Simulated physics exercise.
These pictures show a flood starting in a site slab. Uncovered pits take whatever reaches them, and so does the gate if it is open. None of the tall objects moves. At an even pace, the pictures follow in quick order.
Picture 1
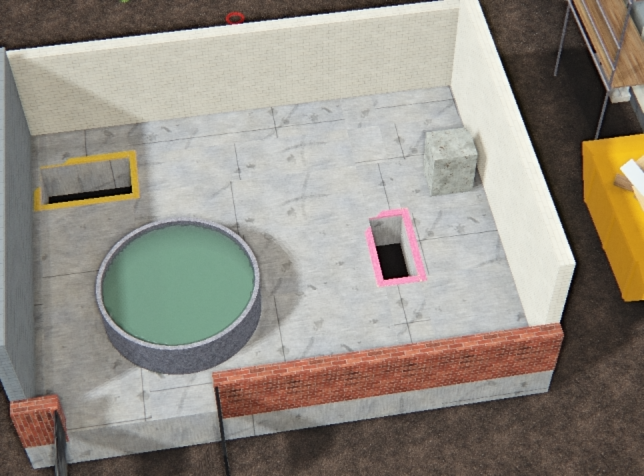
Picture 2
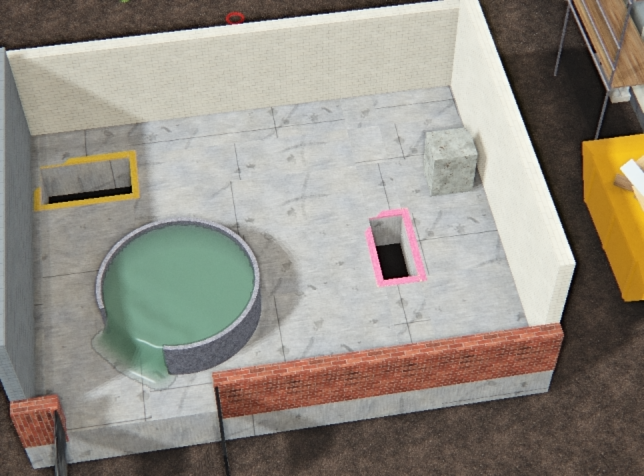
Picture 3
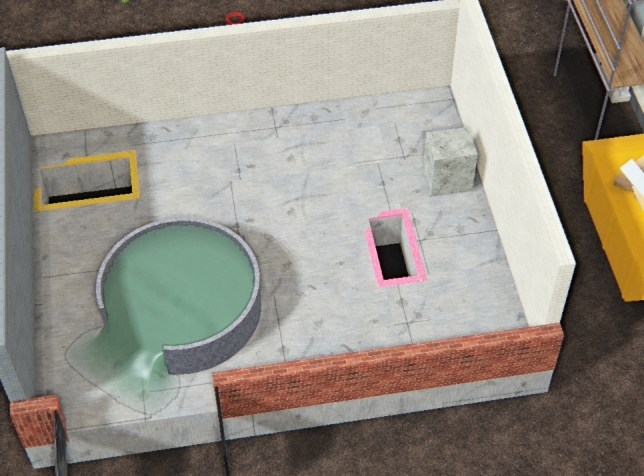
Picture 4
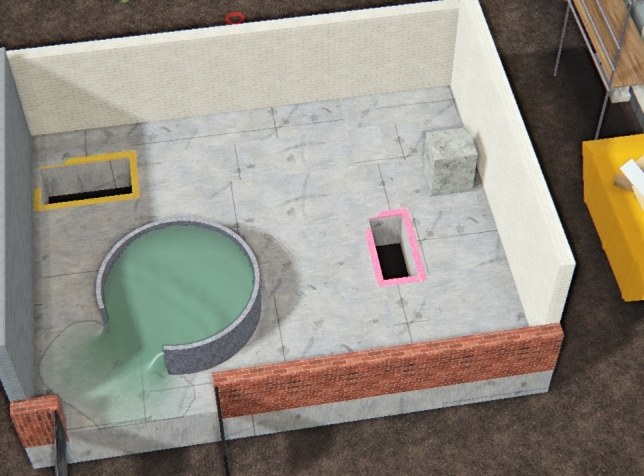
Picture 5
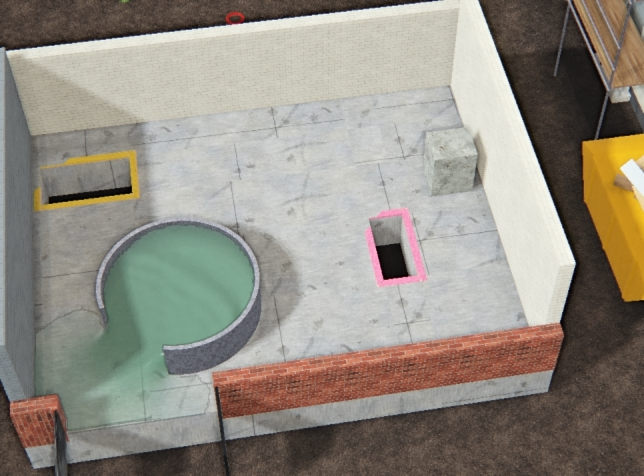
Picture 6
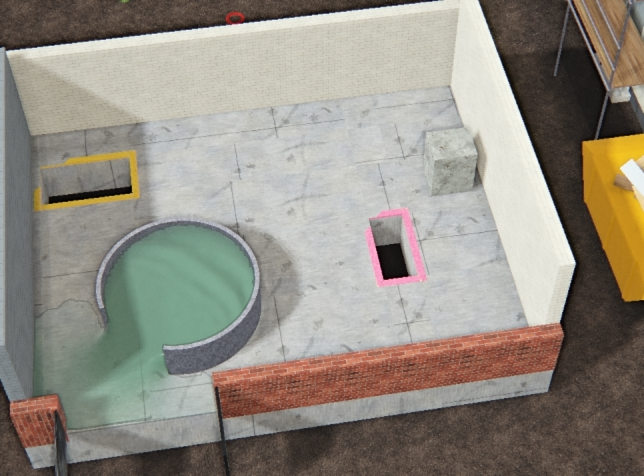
On a walled concrete slab, a round tank of green water opening at its front left and spilling across the nearby floor.
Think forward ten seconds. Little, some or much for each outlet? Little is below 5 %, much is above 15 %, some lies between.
The gate gets much. The yellow pit gets some. The pink pit gets little.
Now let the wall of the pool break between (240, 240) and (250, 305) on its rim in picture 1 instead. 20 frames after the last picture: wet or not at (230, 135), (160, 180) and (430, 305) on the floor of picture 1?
First point spared, second point spared, third point swamped.
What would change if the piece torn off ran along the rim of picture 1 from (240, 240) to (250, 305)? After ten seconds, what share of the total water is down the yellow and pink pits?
Yellow 0 %, pink 40 %.
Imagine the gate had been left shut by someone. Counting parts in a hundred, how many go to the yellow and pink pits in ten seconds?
Shares in percent: Yellow 35, pink 4.
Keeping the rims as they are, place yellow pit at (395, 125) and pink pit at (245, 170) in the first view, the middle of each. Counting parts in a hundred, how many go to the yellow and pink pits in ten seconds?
Yellow share 2%, pink share 4%.
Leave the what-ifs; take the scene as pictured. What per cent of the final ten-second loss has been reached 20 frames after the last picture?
My figure: 50 percent.
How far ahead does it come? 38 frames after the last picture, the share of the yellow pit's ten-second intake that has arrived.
My estimate is close to 65 per cent.
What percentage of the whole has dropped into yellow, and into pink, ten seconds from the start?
Shares, in order: 12 % and 0 %.
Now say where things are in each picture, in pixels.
The round tank at (178, 284) is whole and still, in the first frame.
The front is at (172, 377), out from the gap at (131, 352), in the second frame.
The front is at (70, 355), out from the gap at (132, 353), in the third frame.
The front is at (48, 358), out from the gap at (132, 353), in the fourth frame.
The front is at a hidden place, out from the gap at (132, 353), in the fifth frame.
The front is at (35, 323), out from the gap at (132, 353), in the sixth frame.
A moment on, water covers 10 % of the floor; the gate 11 %, the yellow pit 0 %, the pink pit 0 %.
Next, water covers 15 % of the floor; the gate 22 %, the yellow pit 0 %, the pink pit 0 %.
Then, water covers 20 % of the floor; the gate 36 %, the yellow pit 2 %, the pink pit 0 %.
Later, water covers 25 % of the floor; the gate 51 %, the yellow pit 8 %, the pink pit 0 %.
In the end, water covers 25 % of the floor; the gate 62 %, the yellow pit 13 %, the pink pit 0 %.
